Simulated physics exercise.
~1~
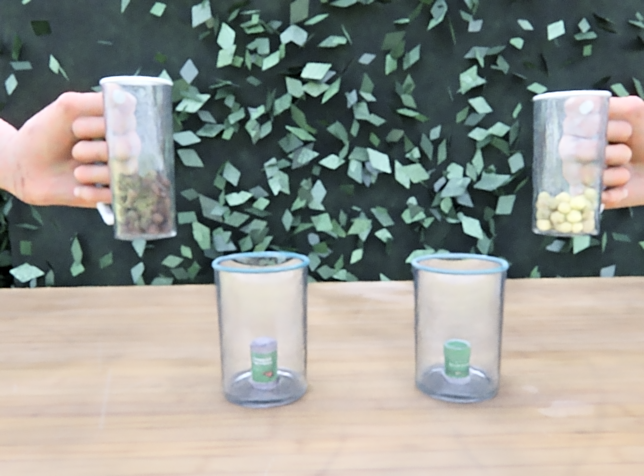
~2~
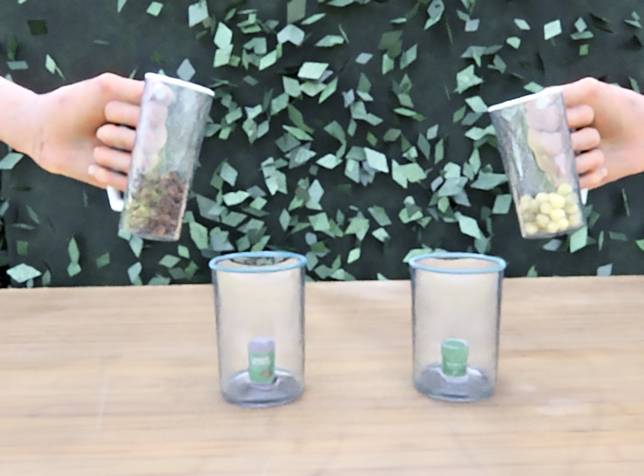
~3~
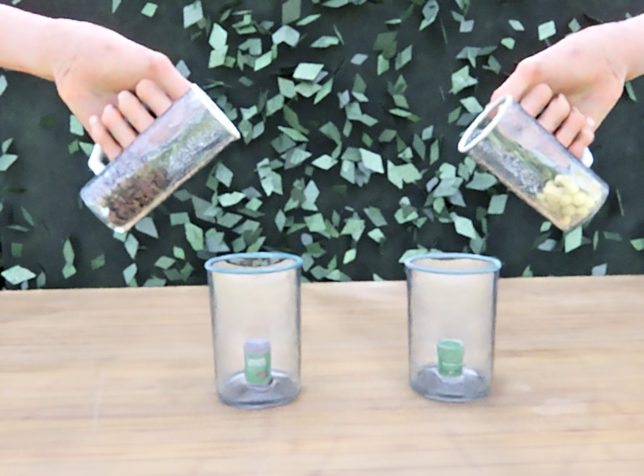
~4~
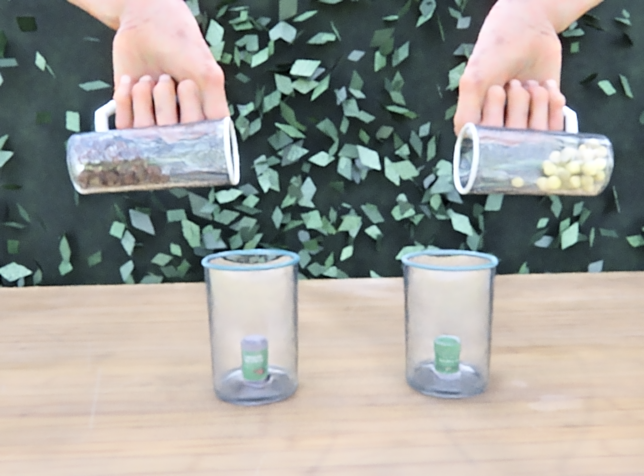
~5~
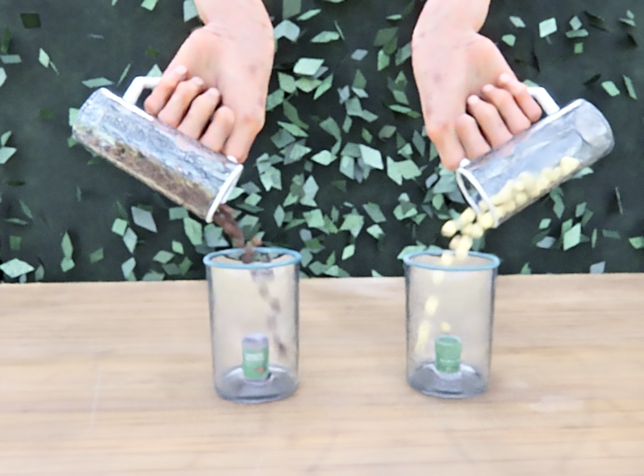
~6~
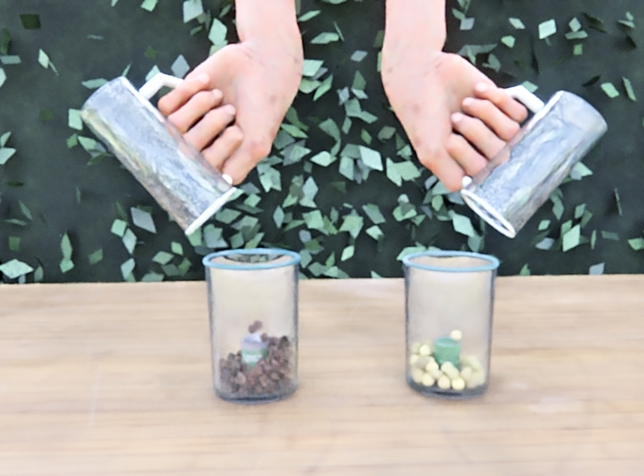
In the video, two hands tilt clear cups, one of dark brown bits and one of pale yellow pieces, over two clear containers each holding a small green object, and pour until the cups are empty, leaving shallow piles with both objects still showing.
